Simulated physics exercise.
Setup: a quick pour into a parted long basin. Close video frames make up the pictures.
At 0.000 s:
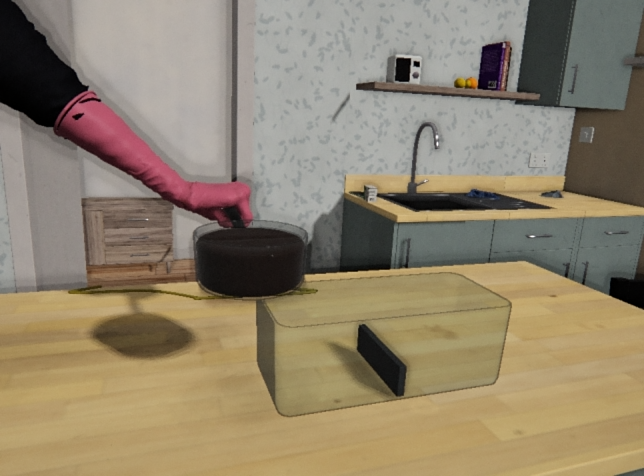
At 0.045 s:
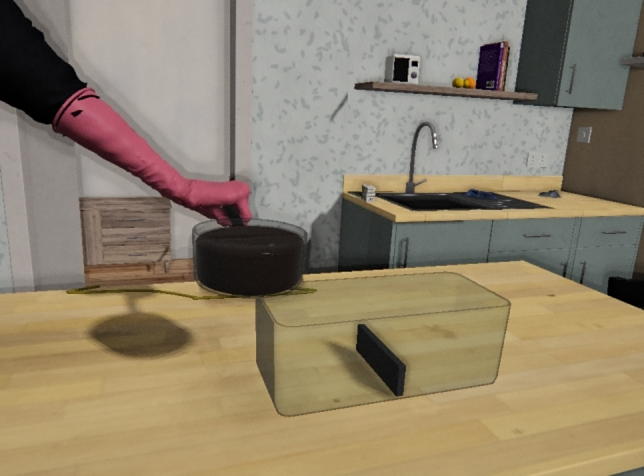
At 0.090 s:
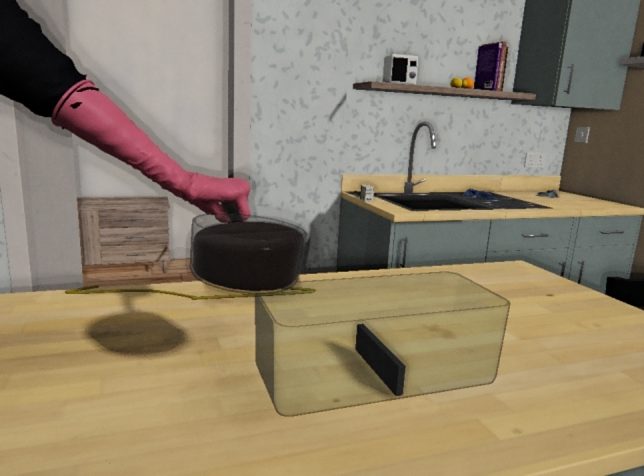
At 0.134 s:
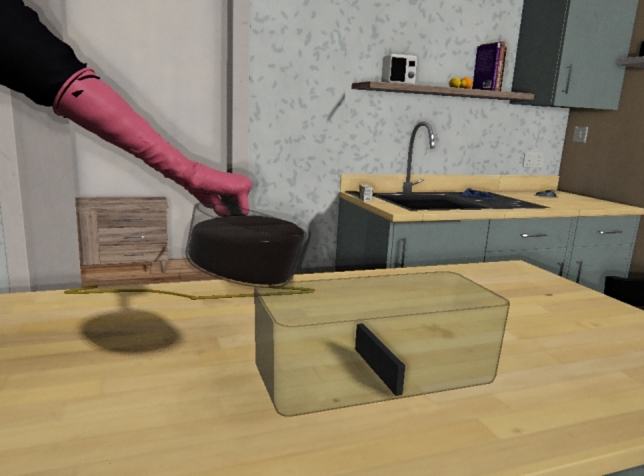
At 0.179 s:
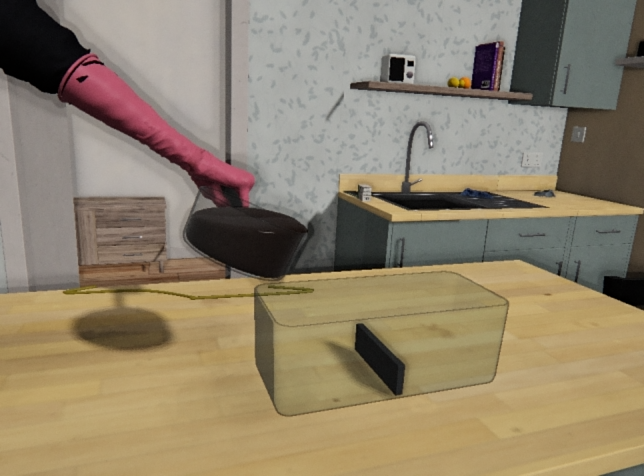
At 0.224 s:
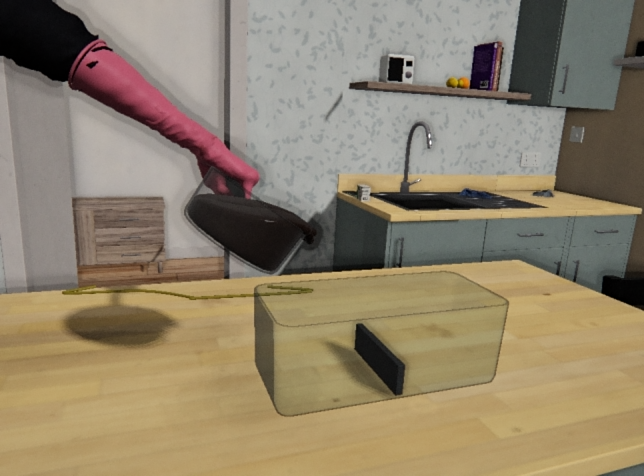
A glass bowl of dark coffee, gripped by a pink-gloved hand, starts out upright above a wooden counter, beside a long clear basin with a dark dividing wall. The hand tilts it rightward, slowly then more steeply, and the coffee shifts toward the lower right rim, a little passing the edge.
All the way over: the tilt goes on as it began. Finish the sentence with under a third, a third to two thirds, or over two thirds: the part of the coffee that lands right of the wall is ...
It is a third to two thirds.
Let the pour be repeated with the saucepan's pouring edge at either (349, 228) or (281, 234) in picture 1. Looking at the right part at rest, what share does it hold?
Estimate, in order: 75 and 10 per cent.
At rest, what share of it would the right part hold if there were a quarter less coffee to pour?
Roughly 35 in a hundred.
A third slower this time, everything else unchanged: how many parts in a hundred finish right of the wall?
Some 35 per cent.
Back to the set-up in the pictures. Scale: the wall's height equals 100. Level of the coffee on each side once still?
Once it settles, the left reaches around 40 and the right around 30.
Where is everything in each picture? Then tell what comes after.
It leans 0°; its right rim is at (304, 232); the coffee meets the walls at (196, 241) and (301, 237); the long basin's rim runs from (266, 306) to (483, 288); the wall's top is at (381, 345), in the first picture.
It leans 2°; its right rim is at (304, 232); the coffee meets the walls at (195, 240) and (301, 235), in the second picture.
It leans 6°; its right rim is at (303, 232); the coffee meets the walls at (195, 236) and (301, 231), in the third picture.
It leans 14°; its right rim is at (303, 232); the coffee meets the walls at (192, 229) and (301, 226), in the fourth picture.
It leans 23°; its right rim is at (302, 232); the coffee meets the walls at (191, 217) and (300, 225); 2 per cent is over the edge, in the fifth picture.
It leans 35°; its right rim is at (302, 232); the coffee meets the walls at (191, 199) and (295, 220); 5 per cent is over the edge, in the sixth picture.
A moment on, the saucepan is tipped right over and 30 per cent is still to pour, 15 is left of the wall and 0 right of it.
Next, the saucepan is tipped right over and 2 per cent is still to pour, 38 is left of the wall and 53 right of it.
Then the saucepan is tipped right over and 0 per cent is still to pour, 46 is left of the wall and 38 right of it.
Later the saucepan is tipped right over and 0 per cent is still to pour, 52 is left of the wall and 45 right of it.
In the end 52 per cent lies left of the wall, 45 right of it and 3 outside.
